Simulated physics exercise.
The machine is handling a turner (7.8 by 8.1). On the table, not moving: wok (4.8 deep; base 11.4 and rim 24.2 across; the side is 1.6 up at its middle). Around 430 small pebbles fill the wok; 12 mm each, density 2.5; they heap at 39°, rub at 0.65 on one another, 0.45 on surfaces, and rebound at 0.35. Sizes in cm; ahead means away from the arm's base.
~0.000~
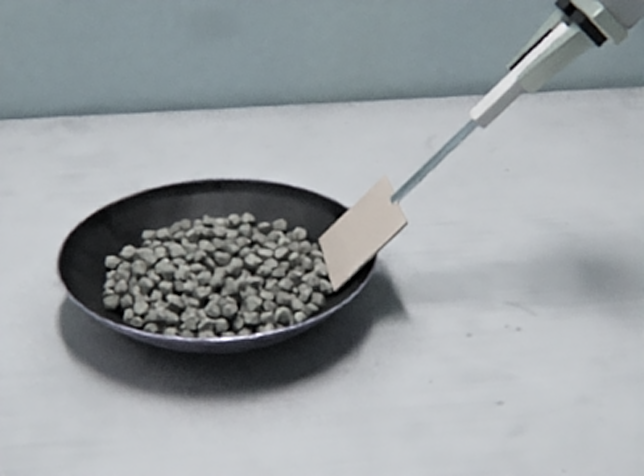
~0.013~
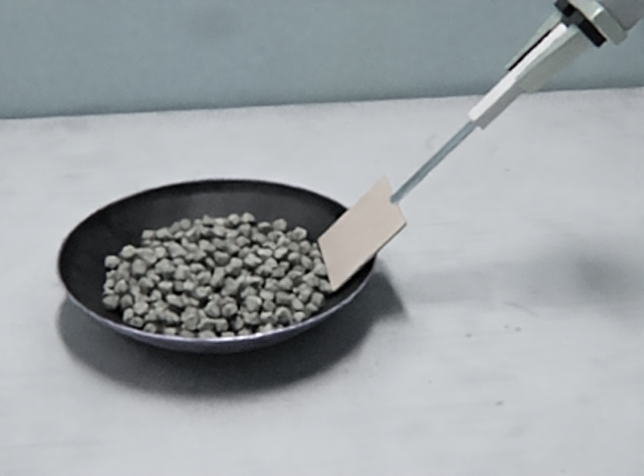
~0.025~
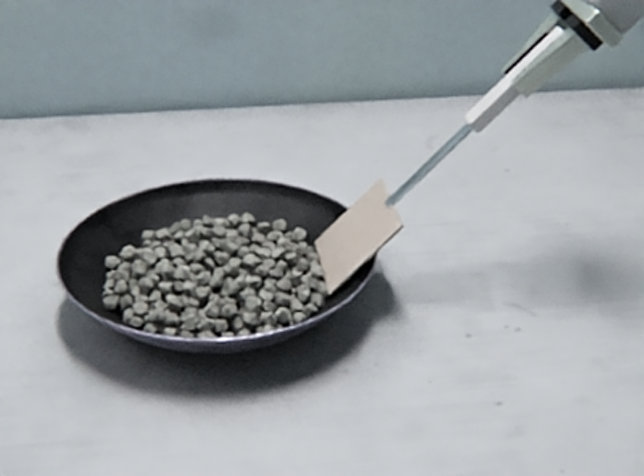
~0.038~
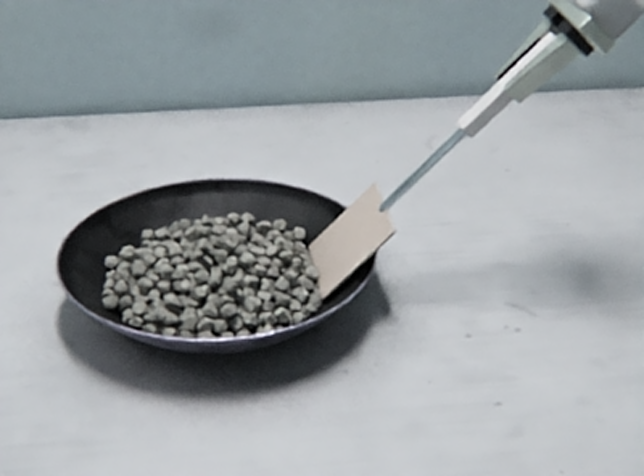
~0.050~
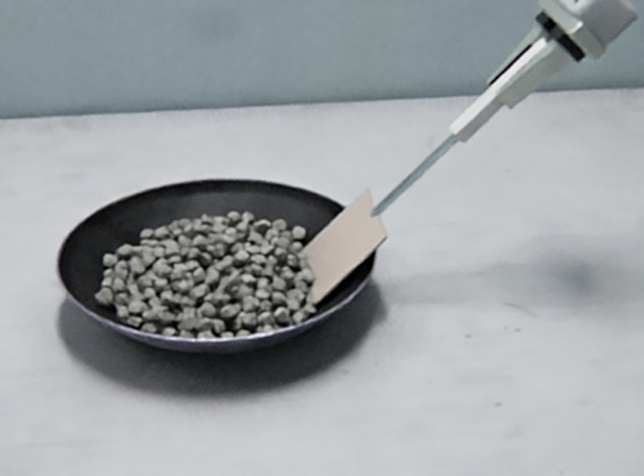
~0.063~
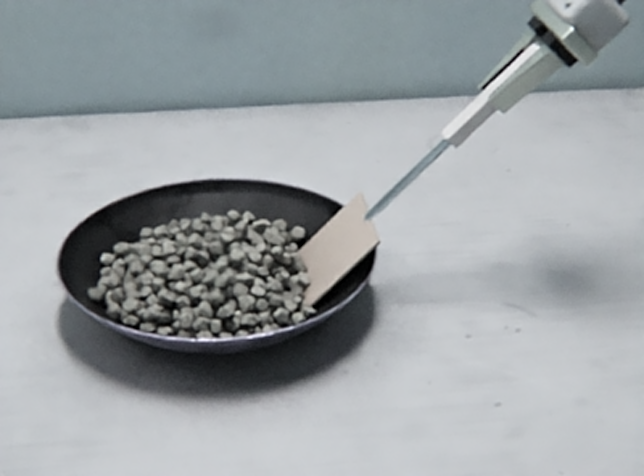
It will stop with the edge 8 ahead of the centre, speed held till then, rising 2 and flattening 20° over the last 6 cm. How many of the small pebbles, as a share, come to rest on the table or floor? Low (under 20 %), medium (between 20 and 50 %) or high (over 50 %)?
On the table or floor the share is medium, between 20 and 50 %.
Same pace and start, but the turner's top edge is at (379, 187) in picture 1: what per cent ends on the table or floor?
About 40 per cent.
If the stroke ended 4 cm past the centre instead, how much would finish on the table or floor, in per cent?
In that case some 5 per cent.
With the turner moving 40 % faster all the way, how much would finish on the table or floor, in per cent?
It would be near 40 per cent.
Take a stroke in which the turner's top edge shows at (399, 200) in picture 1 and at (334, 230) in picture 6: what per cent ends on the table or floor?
About 55 per cent.
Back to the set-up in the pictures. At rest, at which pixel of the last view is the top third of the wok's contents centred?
Around (106, 257).
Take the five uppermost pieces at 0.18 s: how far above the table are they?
Some 6 cm.
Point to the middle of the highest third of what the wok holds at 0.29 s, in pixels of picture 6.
Around (106, 254).
After 0.18 s, sloping 46°, highest piece 6 above the table; 425 in the wok, 1 on the blade or in flight.
After 0.29 s, sloping 38°, highest piece 8 above the table; 398 in the wok, 5 on the table or floor, 23 on the blade or in flight.
After 0.55 s, sloping 26°, highest piece 7 above the table; 299 in the wok, 124 on the table or floor, 3 on the blade or in flight.
After 1.60 s, sloping 26°, highest piece 7 above the table; 296 in the wok, 130 on the table or floor.
In the end, 296 in the wok, 130 on the table or floor. That is 31 % on the table or floor.
